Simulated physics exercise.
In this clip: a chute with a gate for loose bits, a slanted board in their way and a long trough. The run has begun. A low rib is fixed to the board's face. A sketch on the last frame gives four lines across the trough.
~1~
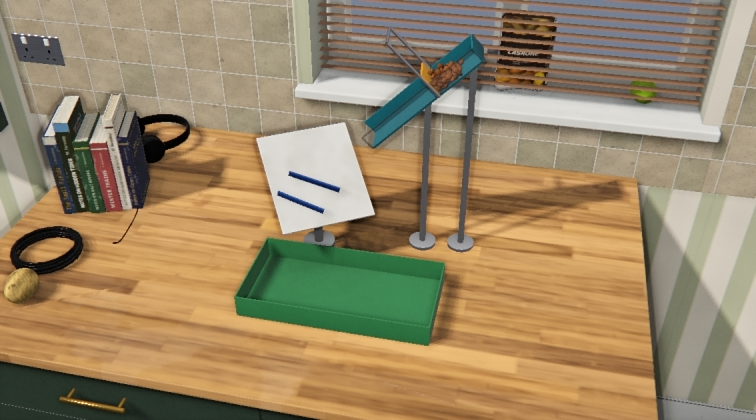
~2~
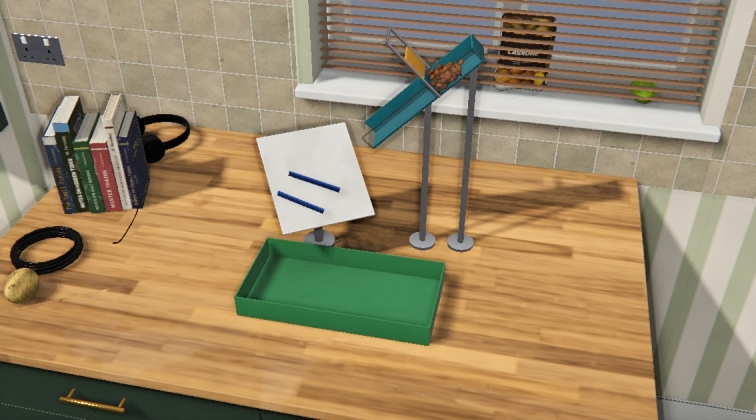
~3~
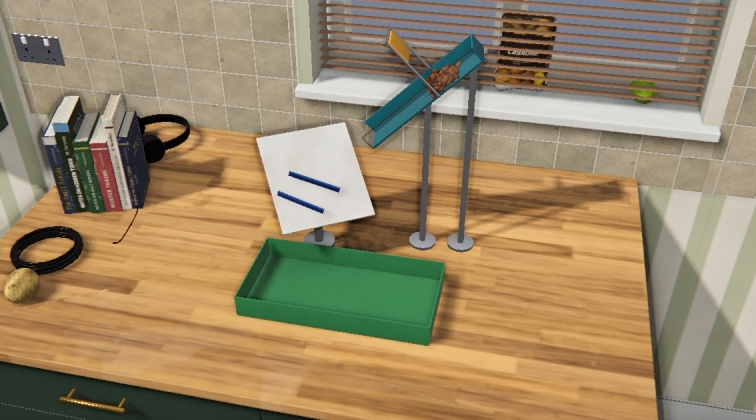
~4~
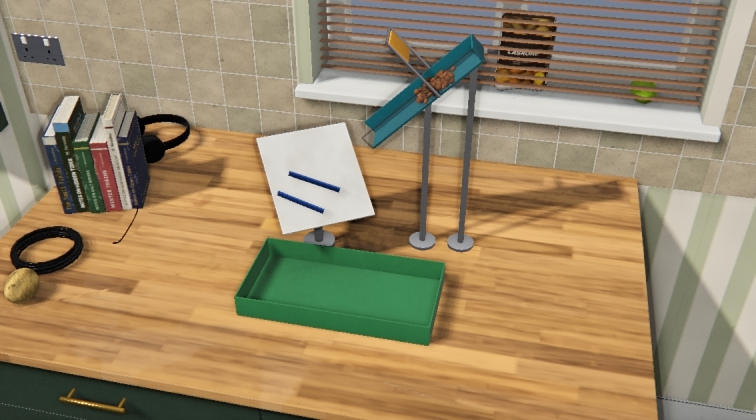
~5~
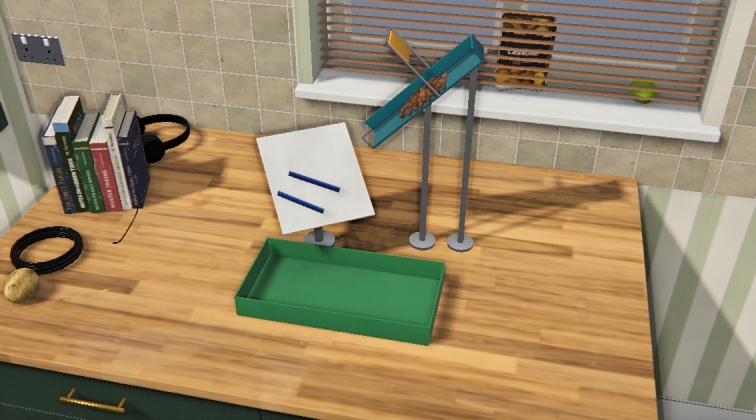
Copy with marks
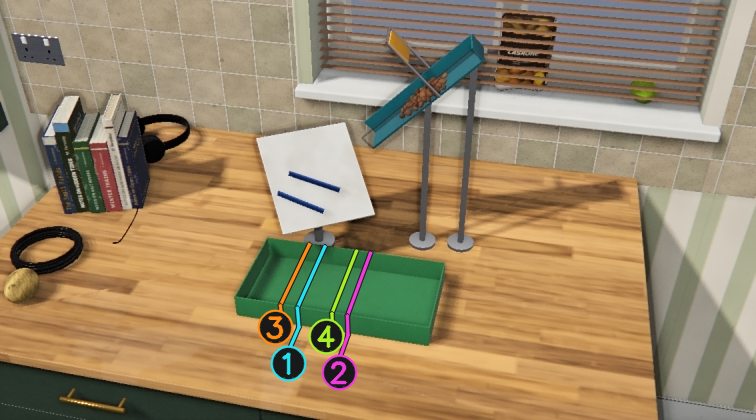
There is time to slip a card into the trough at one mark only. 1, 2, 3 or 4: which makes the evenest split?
2 is best.
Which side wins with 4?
The right side.
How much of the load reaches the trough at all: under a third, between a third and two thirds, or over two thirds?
About that: Between a third and two thirds.
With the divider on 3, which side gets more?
The right side.
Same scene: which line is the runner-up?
That is line 4.
On the marked copy, line 1 crosses the front rim at (297, 307); line 2 crosses the front rim at (347, 315); line 3 crosses the front rim at (280, 304); line 4 crosses the front rim at (332, 312).
For line 1, of what is caught, a small share on the left of the divider, all but a few on the right.
For line 2, of what is caught, close to two thirds on the left of the divider, close to a third on the right.
For line 3, of what is caught, only a few on the left of the divider, all but a few on the right.
For line 4, of what is caught, close to a quarter on the left of the divider, the bulk on the right.
